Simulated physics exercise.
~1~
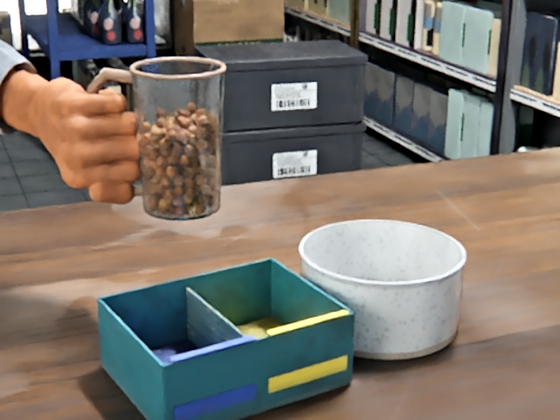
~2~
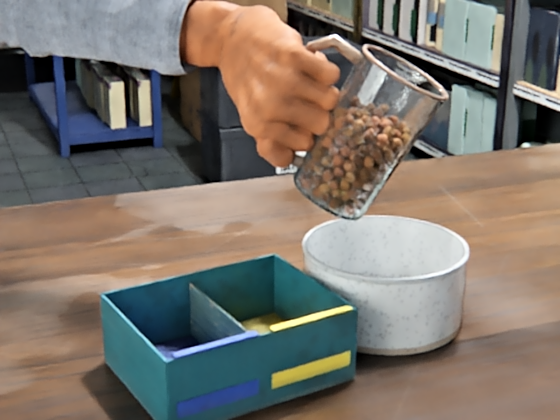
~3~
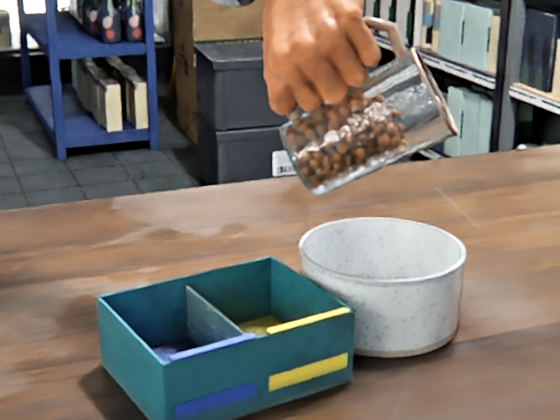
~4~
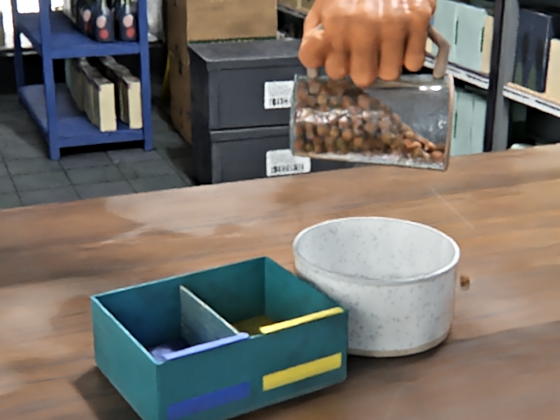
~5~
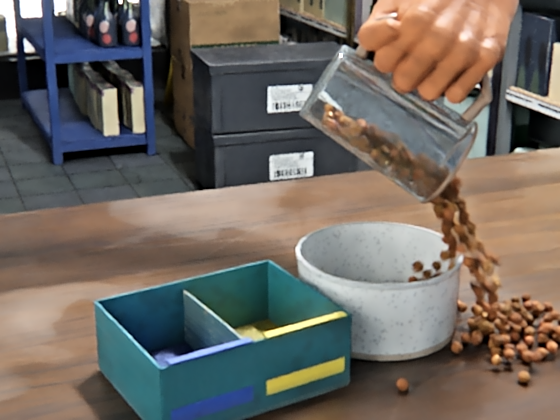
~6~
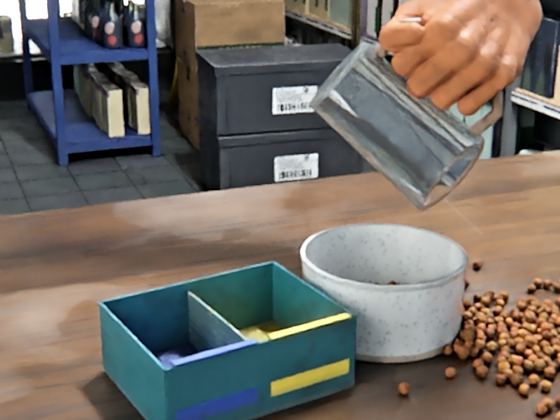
On a wooden table in a storage room, a hand carried a clear cup of brown cereal balls past a divided tin and tipped it over a white pot, emptying it so that some landed inside but most spilled onto the table to the right.
